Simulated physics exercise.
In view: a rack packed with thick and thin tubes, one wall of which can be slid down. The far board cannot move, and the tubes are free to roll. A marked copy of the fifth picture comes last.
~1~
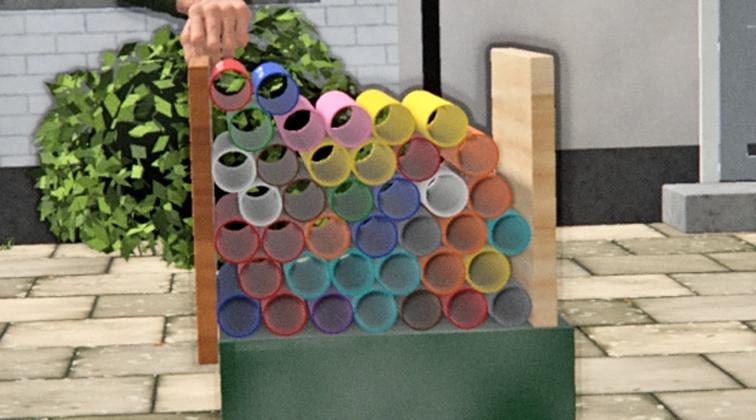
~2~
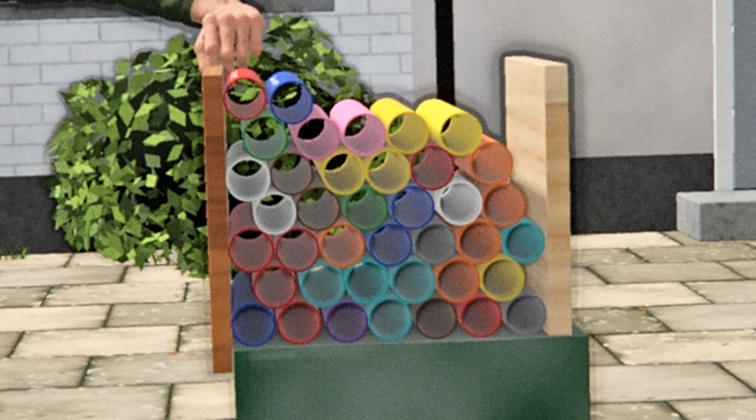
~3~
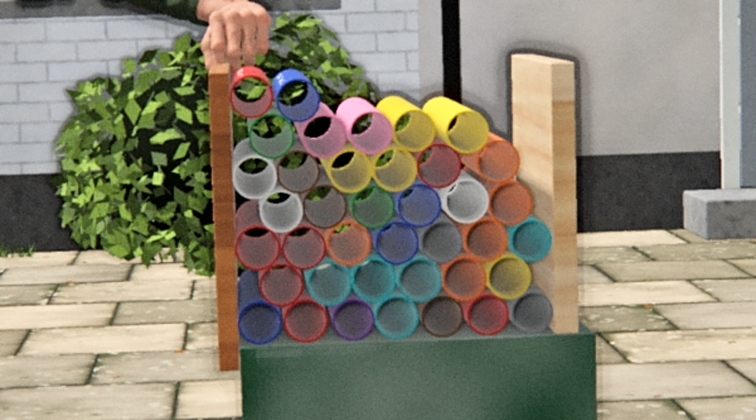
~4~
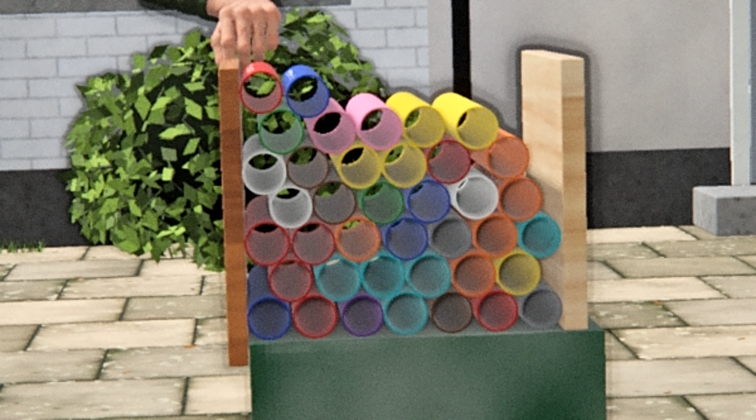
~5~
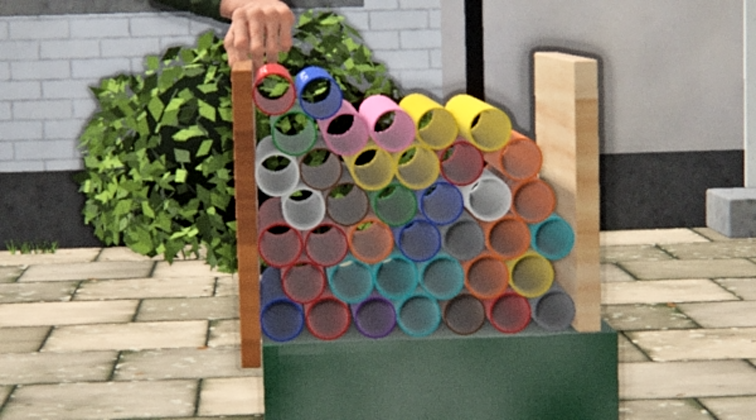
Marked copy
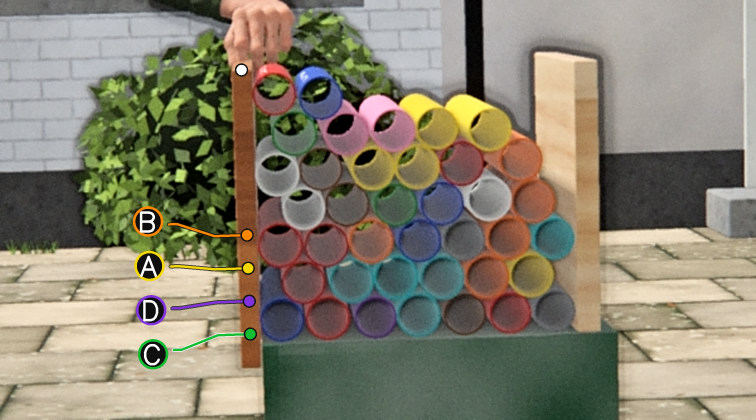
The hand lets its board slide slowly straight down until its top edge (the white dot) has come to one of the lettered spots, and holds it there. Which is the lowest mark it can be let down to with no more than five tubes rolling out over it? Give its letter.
A is the limit.
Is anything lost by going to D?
At D: Yes.
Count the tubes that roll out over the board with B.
At B the number is four.
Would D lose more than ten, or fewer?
At D, fewer than ten.
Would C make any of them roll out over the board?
Yes, at C.
On the marked copy, A at (248, 268); B at (247, 235); C at (250, 334); D at (249, 301); the white dot at (241, 70).
Following A. Soon after the start, top of the board (255, 155).
Later, top of the board (258, 250).
In the end, top of the board (259, 267), four out over the board.
As for the rest, B four out over the board; C more than five out over the board; D more than five out over the board.
